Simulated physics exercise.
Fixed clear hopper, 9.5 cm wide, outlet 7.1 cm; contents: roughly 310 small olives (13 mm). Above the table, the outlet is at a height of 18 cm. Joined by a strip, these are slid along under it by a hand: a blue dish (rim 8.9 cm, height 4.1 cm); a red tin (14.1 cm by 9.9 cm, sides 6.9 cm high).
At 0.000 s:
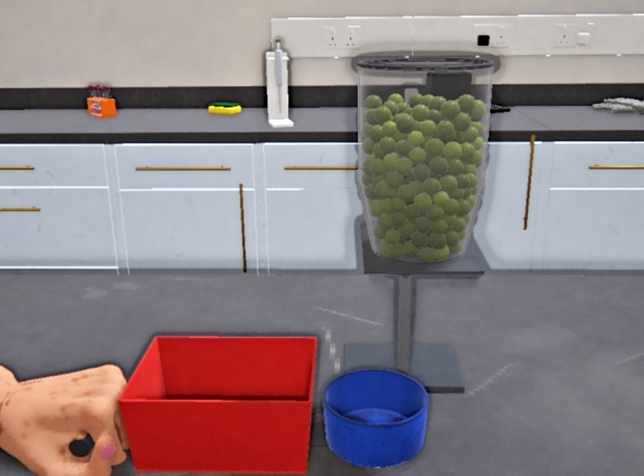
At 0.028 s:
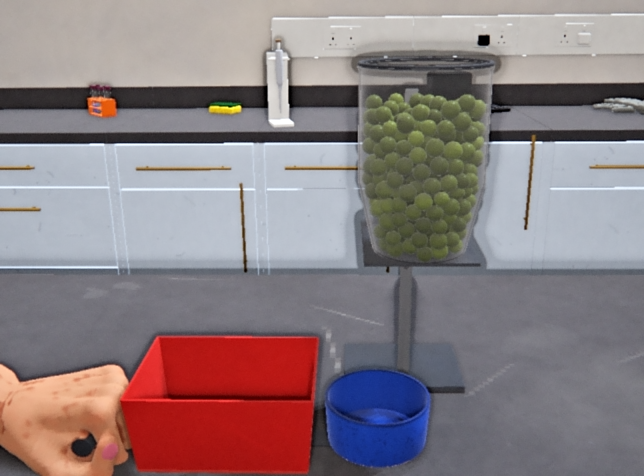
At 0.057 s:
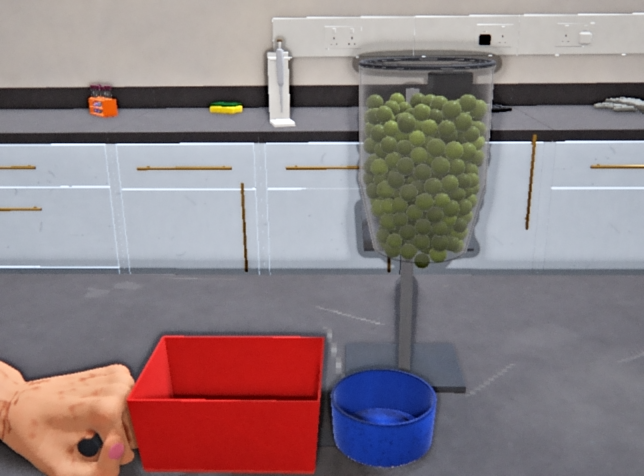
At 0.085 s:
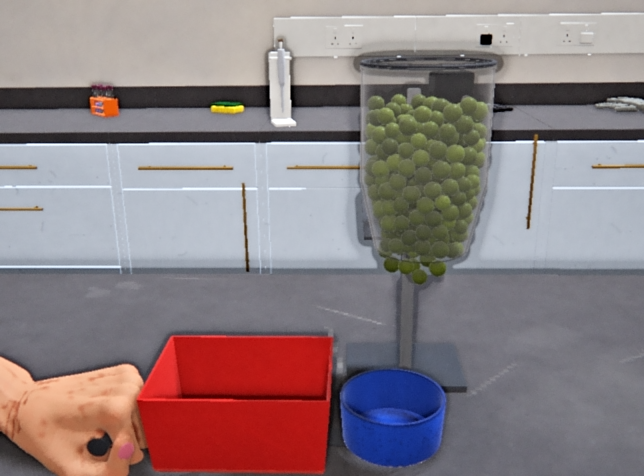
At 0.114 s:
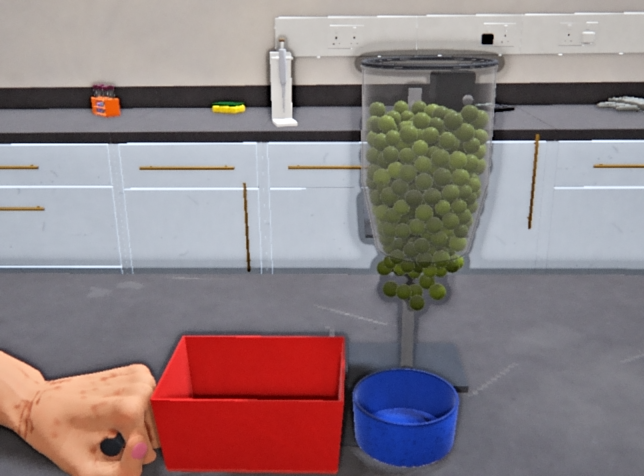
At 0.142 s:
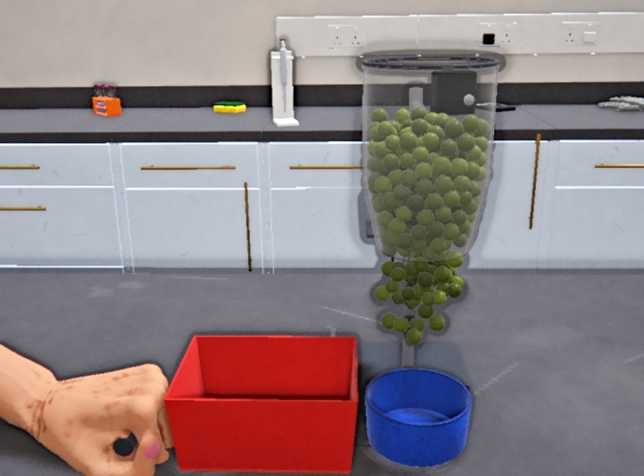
A hand at the lower left slides a red tin and the blue dish to its right slowly rightward across a grey tabletop, seen from the front and slightly above in a kitchen with white cabinets behind. Above the blue dish, a clear container full of small green olives stands on a stand. Olives then start dropping from its bottom in a thickening cluster, while the view stays still.
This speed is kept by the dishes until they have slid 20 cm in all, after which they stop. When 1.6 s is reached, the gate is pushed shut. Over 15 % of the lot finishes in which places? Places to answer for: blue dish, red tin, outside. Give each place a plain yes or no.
Place by place: Blue dish yes, red tin yes, outside no.
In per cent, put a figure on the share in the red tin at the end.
Share: Some 70 %.
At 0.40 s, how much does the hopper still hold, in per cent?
Estimate: Close to 15 per cent.
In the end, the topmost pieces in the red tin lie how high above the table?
Near 5.0 cm.
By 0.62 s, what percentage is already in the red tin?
Close to 70 in a hundred has got there by that moment.
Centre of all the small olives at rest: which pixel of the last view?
Centre at rest: Approx. (489, 419) in the final picture.
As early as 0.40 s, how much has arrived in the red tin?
I'd say around 35 percent.
After 0.40 s, hopper 15 %, blue dish 25 %, red tin 35 %, outside 5 %, in the air 20 %; middle of all pieces on or above the table near (444, 360).
After 0.62 s, blue dish 25 %, red tin 70 %, outside 10 %; middle of all pieces on or above the table near (495, 419).
Then, at 0.82 s, blue dish 25 %, red tin 70 %, outside 10 %; middle of all pieces on or above the table near (502, 420).
After 1.02 s, blue dish 25 %, red tin 70 %, outside 10 %; middle of all pieces on or above the table near (502, 421).
At rest (2.2 s), hopper 0 %, blue dish 25 %, red tin 70 %, outside 10 %.
